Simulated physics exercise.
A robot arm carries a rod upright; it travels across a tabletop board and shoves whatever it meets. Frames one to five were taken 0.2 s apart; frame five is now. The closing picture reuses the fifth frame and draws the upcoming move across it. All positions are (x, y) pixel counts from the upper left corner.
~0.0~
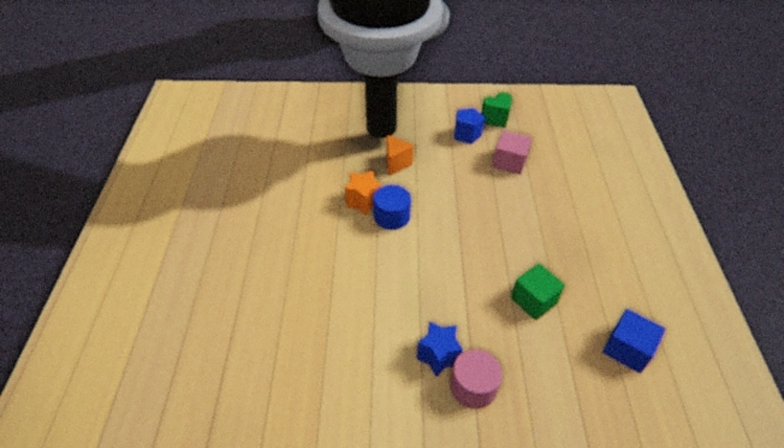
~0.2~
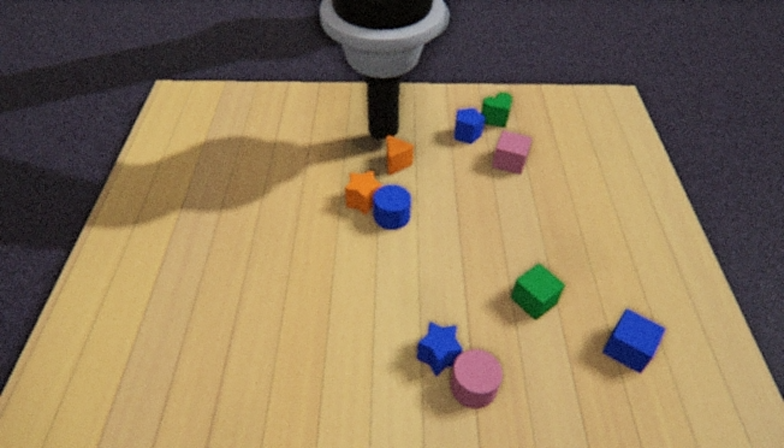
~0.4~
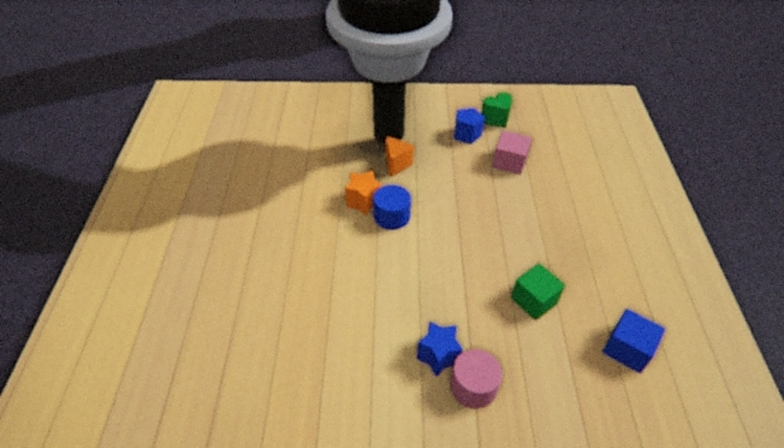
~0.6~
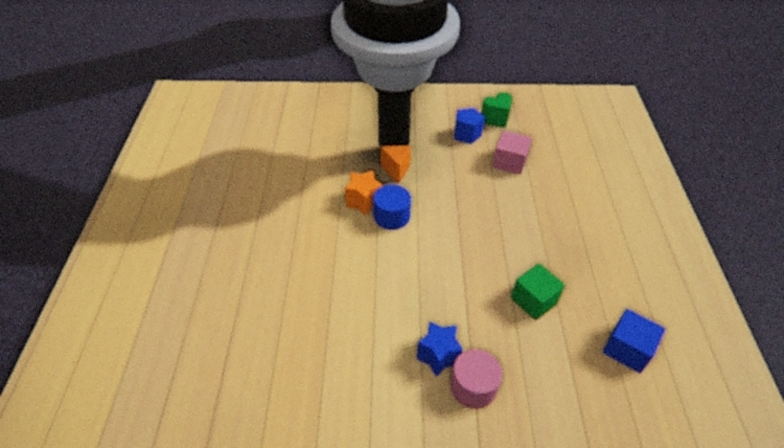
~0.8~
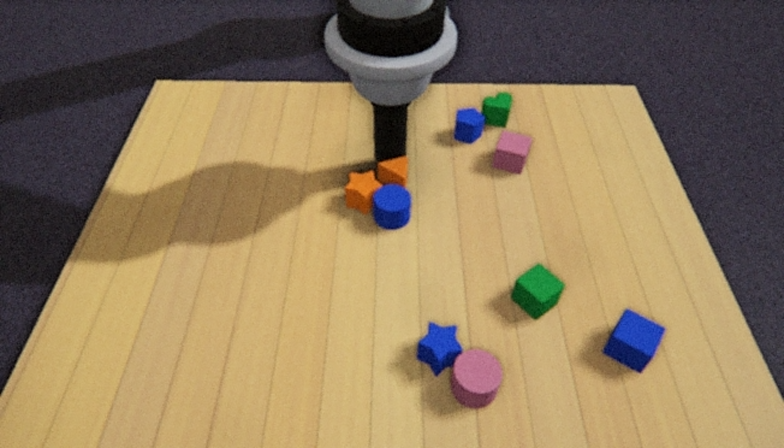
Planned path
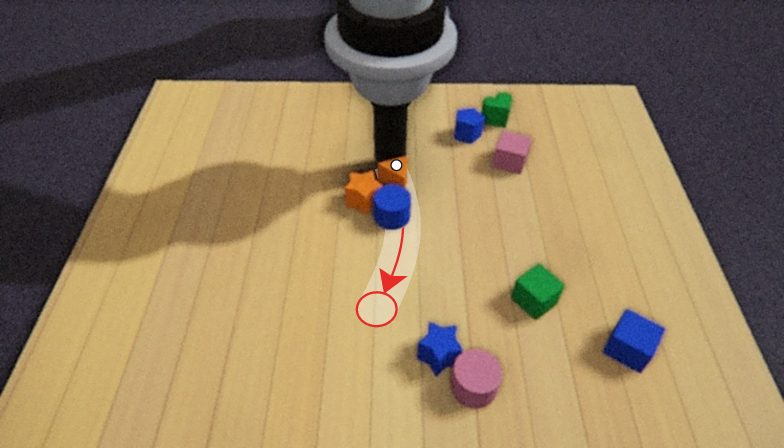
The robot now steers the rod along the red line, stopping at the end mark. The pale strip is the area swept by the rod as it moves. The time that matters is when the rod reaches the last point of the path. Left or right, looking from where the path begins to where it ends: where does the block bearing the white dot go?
Displaced left.
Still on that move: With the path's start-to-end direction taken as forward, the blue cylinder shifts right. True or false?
It is true.
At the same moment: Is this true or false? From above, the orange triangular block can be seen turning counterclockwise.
This is true.
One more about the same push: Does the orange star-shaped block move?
In short: No.
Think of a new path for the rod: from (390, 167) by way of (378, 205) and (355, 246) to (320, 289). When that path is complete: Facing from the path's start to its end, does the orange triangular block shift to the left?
I expect so.
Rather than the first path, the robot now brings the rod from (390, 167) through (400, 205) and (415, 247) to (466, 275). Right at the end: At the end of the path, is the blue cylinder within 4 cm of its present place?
I expect not.
Path on the board, from (390, 167) through (402, 208) and (399, 256) to (377, 309); the dot is on the orange triangular block.
What follows on the original path. One third of the way, rod at (402, 197); blue cylinder at (395, 216); orange triangular block at (427, 204).
Two thirds of the way, rod at (399, 246); blue cylinder at (378, 264); orange triangular block at (434, 215), turned 65° anticlockwise.
At the end, rod at (376, 299); orange star-shaped block in place; blue cylinder at (339, 310); orange triangular block at (434, 215), turned 65° anticlockwise.
